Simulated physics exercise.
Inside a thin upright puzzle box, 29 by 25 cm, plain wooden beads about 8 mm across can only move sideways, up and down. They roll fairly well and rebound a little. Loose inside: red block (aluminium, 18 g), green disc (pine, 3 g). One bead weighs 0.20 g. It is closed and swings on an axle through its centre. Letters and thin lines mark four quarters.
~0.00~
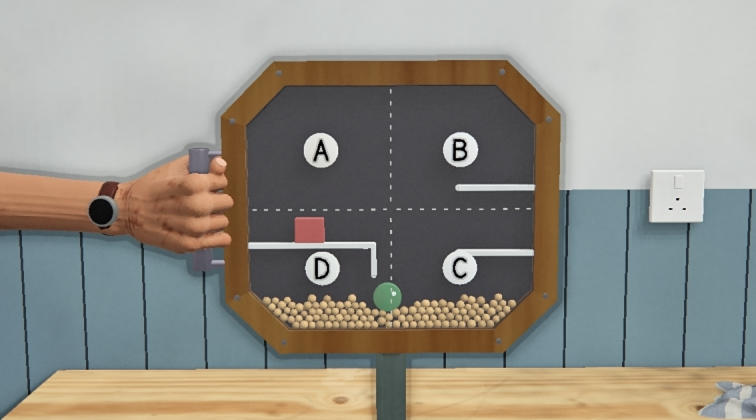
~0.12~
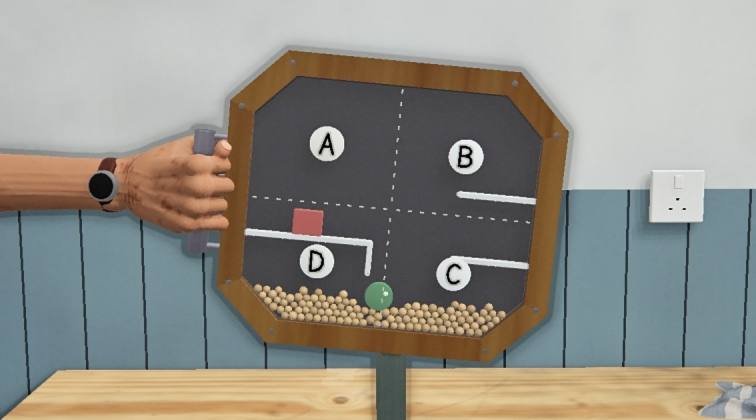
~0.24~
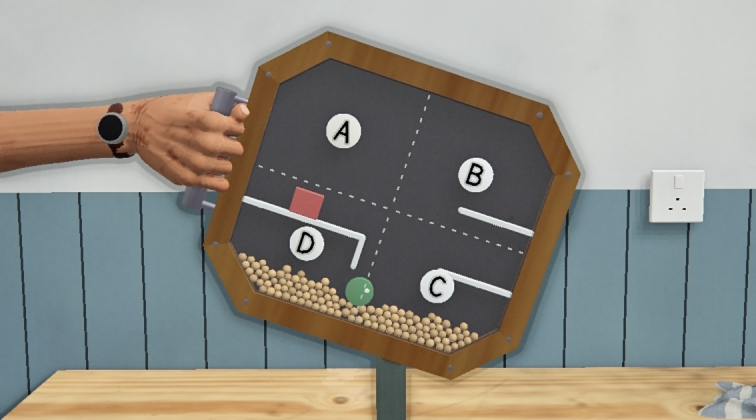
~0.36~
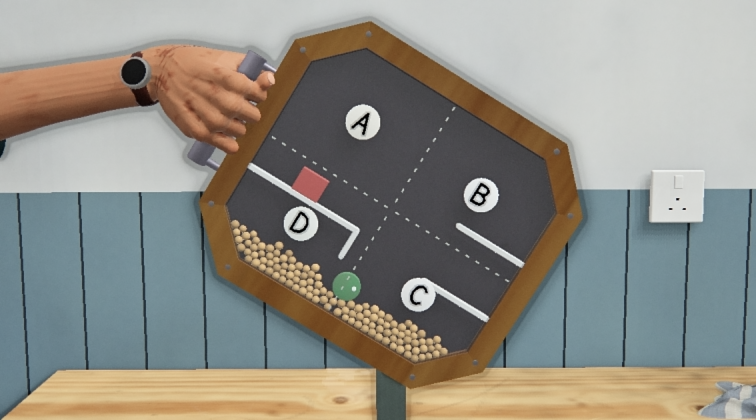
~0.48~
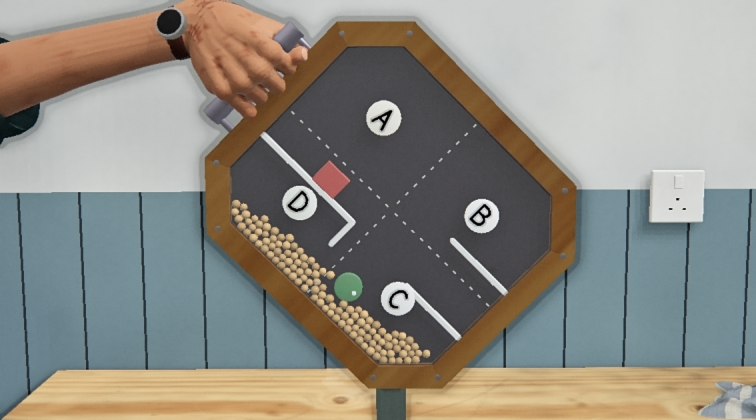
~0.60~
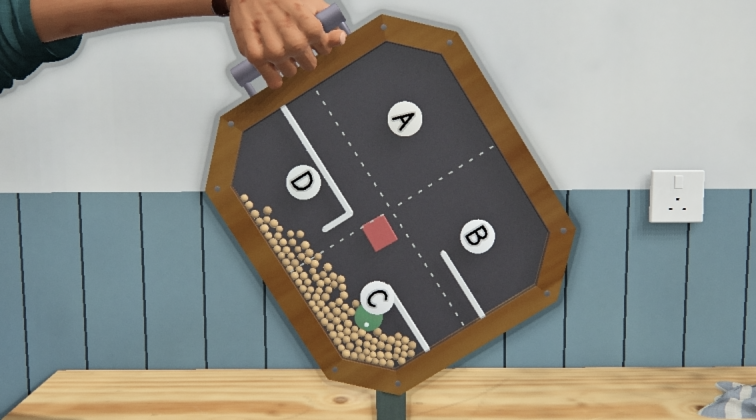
In a room with blue panelling, a hand grips the handle on a wooden-framed puzzle box and turns the box steadily clockwise. The beads shift into a slope along the lower-left side, the red block slides off its white ledge, and the green disc moves down among the beads beside C.
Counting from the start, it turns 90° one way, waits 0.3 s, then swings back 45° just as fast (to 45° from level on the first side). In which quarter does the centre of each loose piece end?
Red block: C; green disc: C.
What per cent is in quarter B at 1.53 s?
Roughly 0 per cent.
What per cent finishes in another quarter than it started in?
Roughly 50 per cent.
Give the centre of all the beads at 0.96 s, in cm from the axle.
About 9 cm left and 8 cm below.
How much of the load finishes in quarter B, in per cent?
Roughly 0 per cent.
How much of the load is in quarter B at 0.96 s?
About 0 per cent.
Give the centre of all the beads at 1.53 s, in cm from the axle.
Some 5 cm left and 11 cm below.
After 0.96 s, it stands 90° clockwise; the beads' middle is 9 cm left of and 8 cm below the centre; C 100 %; red block in C; green disc in C.
After 1.53 s, it stands 68° clockwise; the beads' middle is 5 cm left of and 11 cm below the centre; C 100 %; red block in C; green disc in C.
After 1.81 s, it stands 45° clockwise; the beads' middle is in line with and 12 cm below the centre; C 100 %; red block in C; green disc in C.
All still by 2.3 s, it stands 45° clockwise; A 0 %, B 0 %, C 100 %, D 0 %; red block in C; green disc in C.
